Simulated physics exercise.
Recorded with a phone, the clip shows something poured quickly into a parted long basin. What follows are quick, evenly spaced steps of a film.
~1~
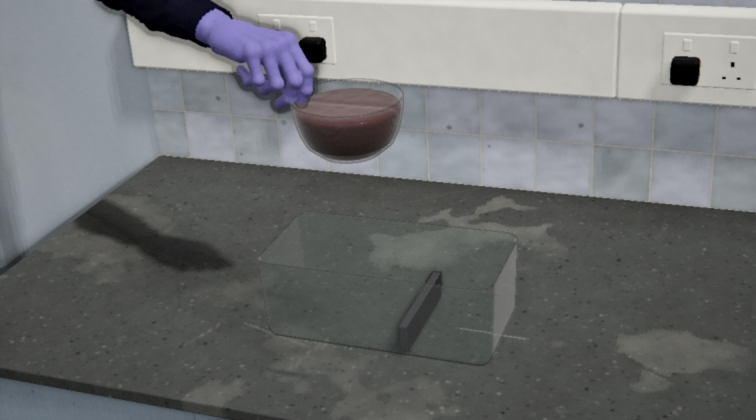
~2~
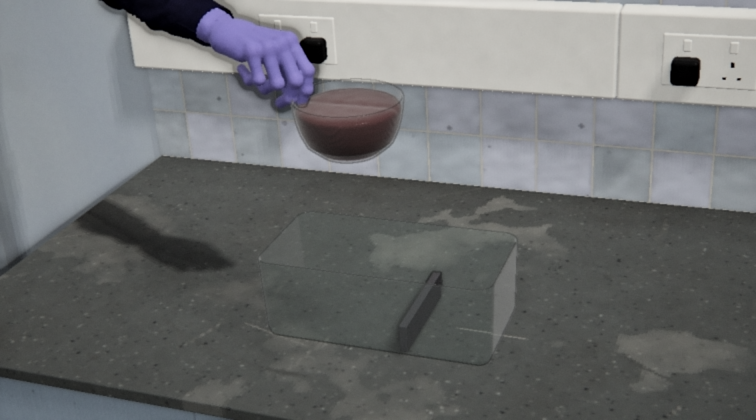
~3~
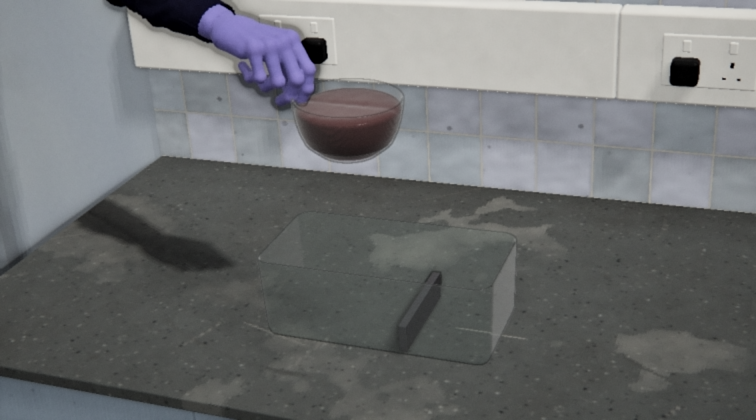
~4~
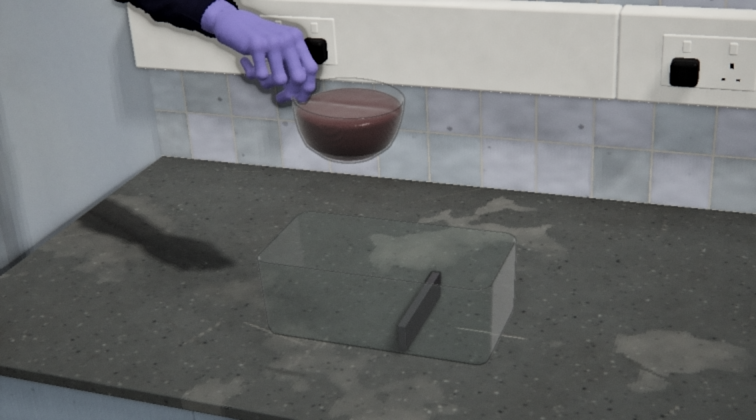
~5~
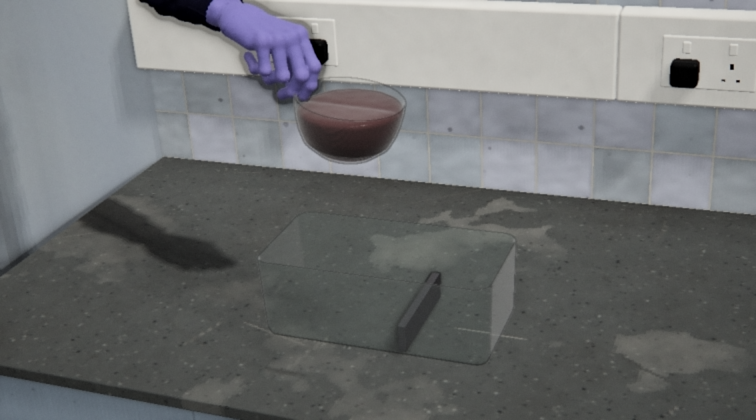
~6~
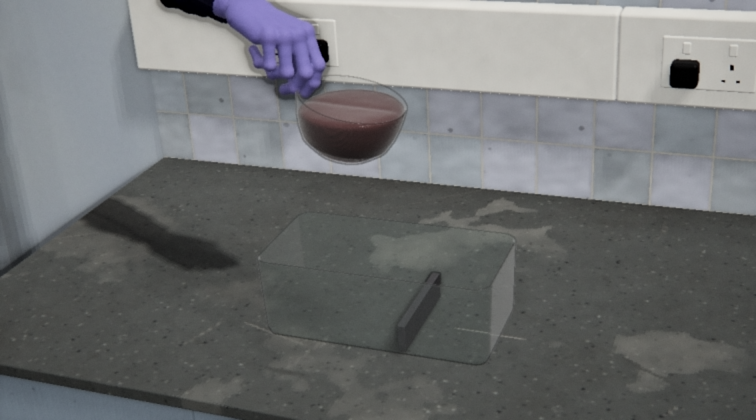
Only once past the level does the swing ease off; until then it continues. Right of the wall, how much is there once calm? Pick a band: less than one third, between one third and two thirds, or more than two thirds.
It is more than two thirds.
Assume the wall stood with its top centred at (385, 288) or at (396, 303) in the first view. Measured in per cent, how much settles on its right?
In turn 95 and 80 in a hundred.
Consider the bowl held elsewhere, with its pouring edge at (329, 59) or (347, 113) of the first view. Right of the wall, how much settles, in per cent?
It comes out at around 35 percent and then around 35 percent.
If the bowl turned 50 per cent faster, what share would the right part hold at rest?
About 80 per cent.
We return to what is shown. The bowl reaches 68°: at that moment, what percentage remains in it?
50 %.
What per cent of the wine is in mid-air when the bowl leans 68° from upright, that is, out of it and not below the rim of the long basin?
I'd say some 40 per cent of it.
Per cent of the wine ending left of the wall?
I'd say near 15 in a hundred.
A moment on, the bowl is tipped part way and 49 per cent is still to pour, 0 is left of the wall and 10 right of it.
Next, the bowl is tipped on its side and 7 per cent is still to pour, 4 is left of the wall and 73 right of it.
Then the bowl is tipped on its side and 0 per cent is still to pour, 15 is left of the wall and 84 right of it.
Later the bowl is tipped on its side and 0 per cent is still to pour, 17 is left of the wall and 82 right of it.
At rest 17 per cent lies left of the wall, 82 right of it and 1 outside.
